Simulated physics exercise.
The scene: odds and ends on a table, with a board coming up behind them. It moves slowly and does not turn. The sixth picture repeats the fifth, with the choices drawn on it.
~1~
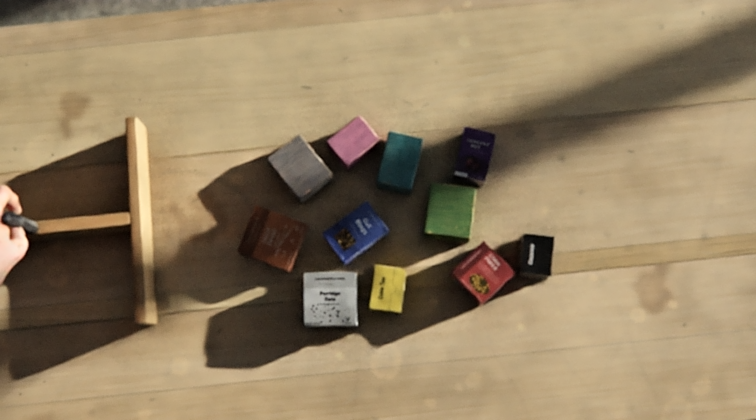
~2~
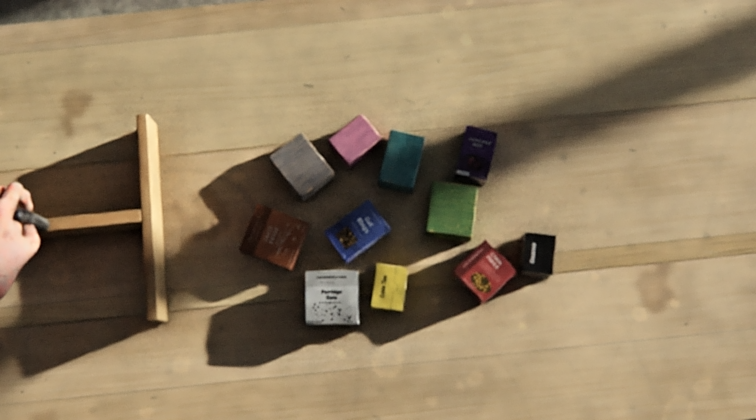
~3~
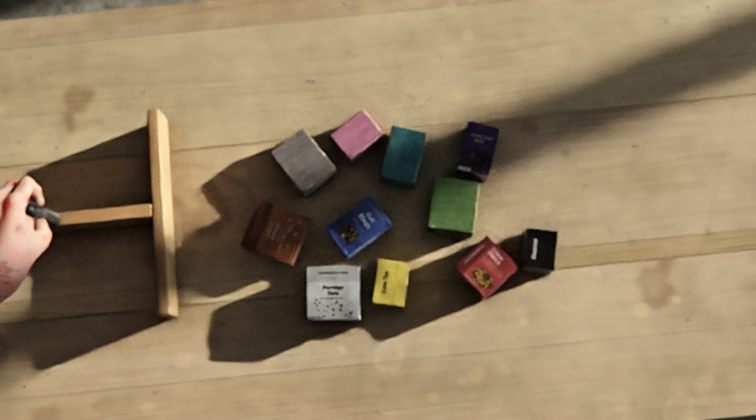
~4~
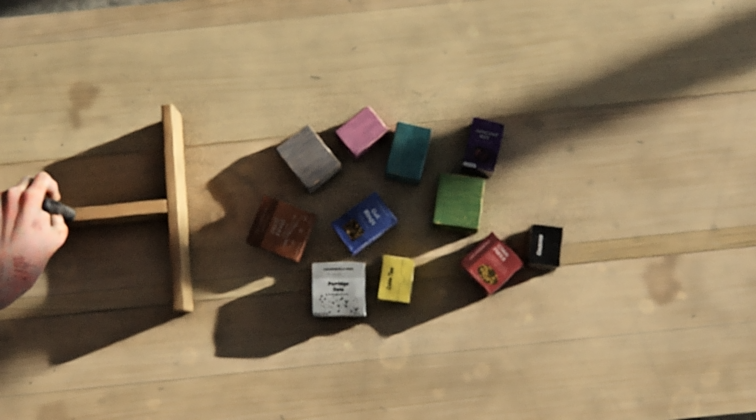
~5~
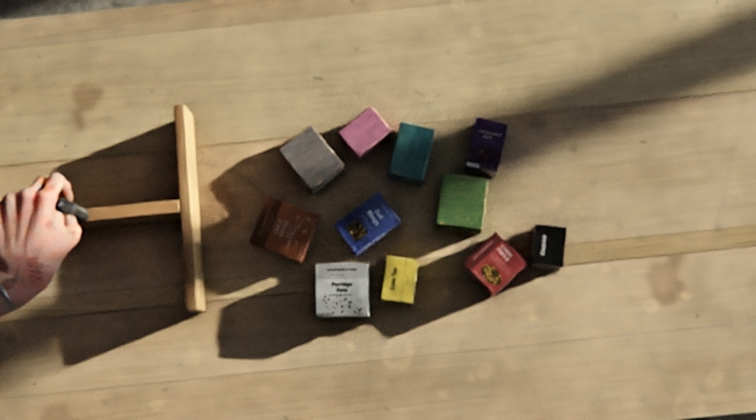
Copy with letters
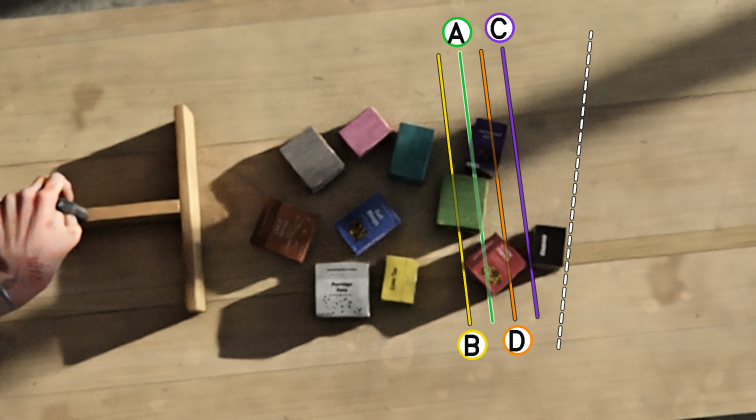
A hand pushes a wooden board slowly right toward scattered colourful blocks and packets.
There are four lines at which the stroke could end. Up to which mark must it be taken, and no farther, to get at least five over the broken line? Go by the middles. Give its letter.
It must go as far as D.
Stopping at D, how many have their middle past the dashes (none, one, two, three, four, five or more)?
Five or more.
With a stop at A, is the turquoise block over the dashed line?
By then, no.
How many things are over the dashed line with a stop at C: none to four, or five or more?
It has five or more across.
On the marked copy, A at (476, 184); B at (454, 186); C at (520, 179); D at (498, 181); the dashed line at (575, 185).
With D. Early on, board (298, 194); black packet (547, 247); red packet (493, 265); none across.
Further on, board (410, 182); black packet (570, 247); green block (552, 196); none across.
At the end, board (497, 173); black packet (654, 236); green block (637, 187); six across.
As for the rest, A gets only four across; B gets only three across; C gets seven across, but is farther than needed.
